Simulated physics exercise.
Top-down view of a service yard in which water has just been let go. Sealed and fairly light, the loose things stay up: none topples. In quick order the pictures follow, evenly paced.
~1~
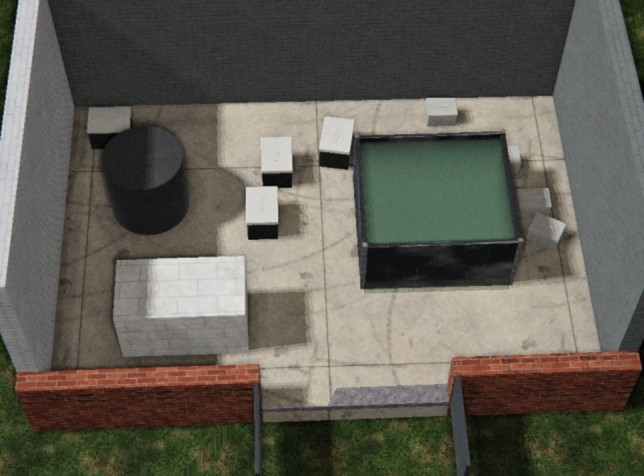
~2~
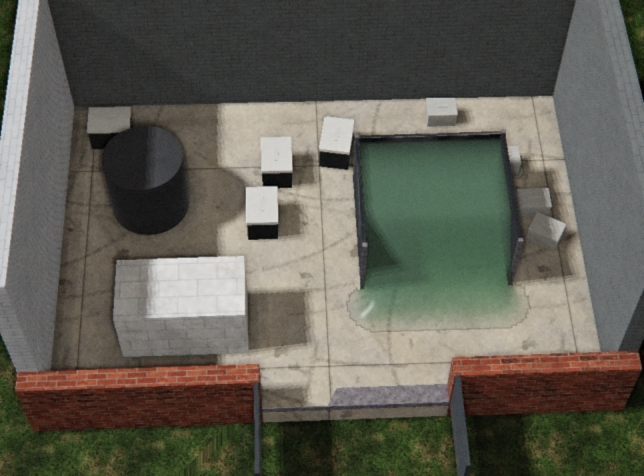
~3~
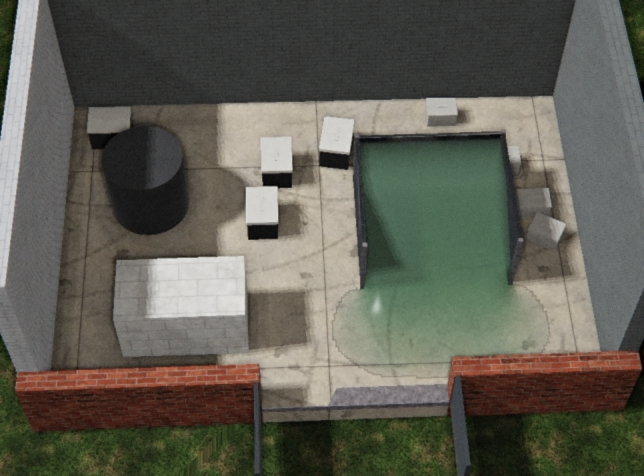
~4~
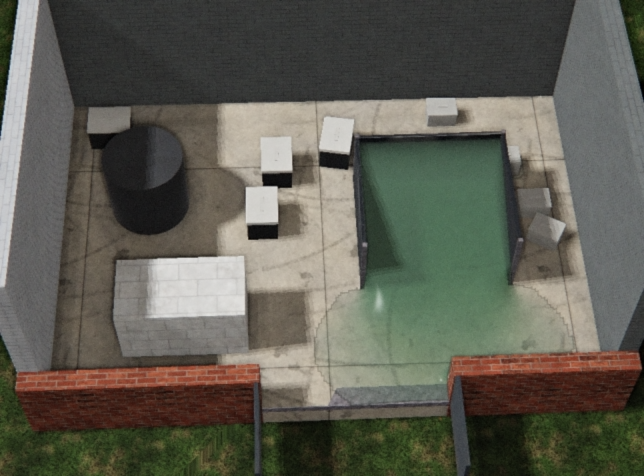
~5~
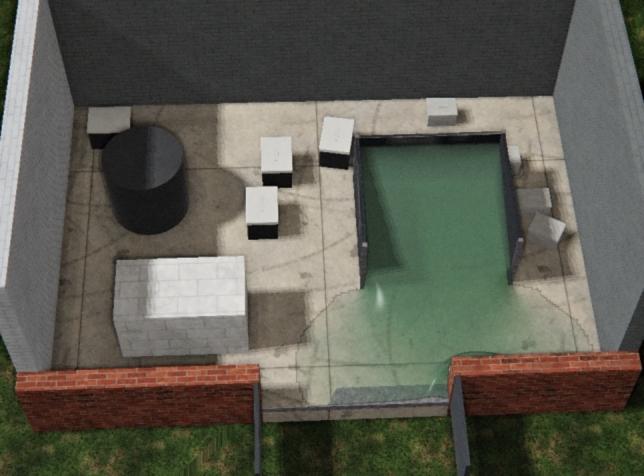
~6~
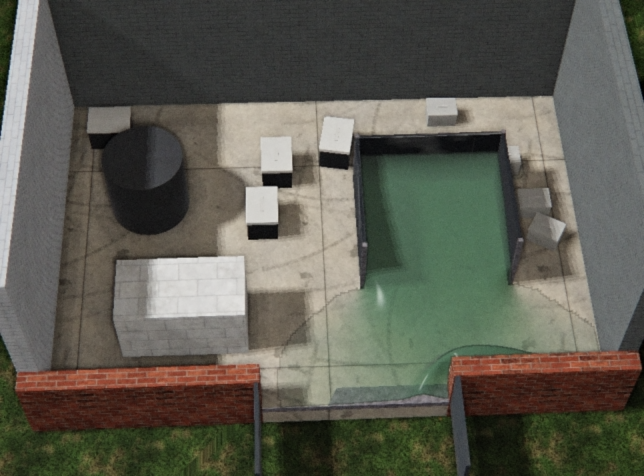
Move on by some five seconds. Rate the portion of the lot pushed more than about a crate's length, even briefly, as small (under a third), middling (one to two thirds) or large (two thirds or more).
Middling.
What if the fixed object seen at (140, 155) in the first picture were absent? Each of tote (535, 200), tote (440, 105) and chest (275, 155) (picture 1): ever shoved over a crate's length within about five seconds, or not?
Working through the list, the first object covered the distance, the middle one covered the distance, and the last stuck around.
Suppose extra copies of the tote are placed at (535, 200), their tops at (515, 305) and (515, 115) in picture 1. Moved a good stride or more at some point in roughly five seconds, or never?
Displaced, displaced.
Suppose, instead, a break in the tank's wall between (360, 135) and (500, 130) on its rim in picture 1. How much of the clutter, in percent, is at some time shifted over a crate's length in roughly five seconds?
Result: Close to 100 %.
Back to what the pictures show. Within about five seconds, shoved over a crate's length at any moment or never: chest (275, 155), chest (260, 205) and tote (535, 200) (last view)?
Object by object as listed: Falls short, falls short and travels that far.
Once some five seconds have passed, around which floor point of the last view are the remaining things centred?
It comes out somewhere near (271, 155).
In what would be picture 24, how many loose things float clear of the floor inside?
That would be 3.
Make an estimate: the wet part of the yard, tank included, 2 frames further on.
Estimate: About 30 %.
A moment on, 0 of 8 are well off their spots; 0 afloat.
Next, 2 of 8 are well off their spots; 1 afloat.
Later, 4 of 8 are well off their spots; 3 afloat.
In the end, 5 of 8 are well off their spots, and 5 have been at some point; 2 afloat.
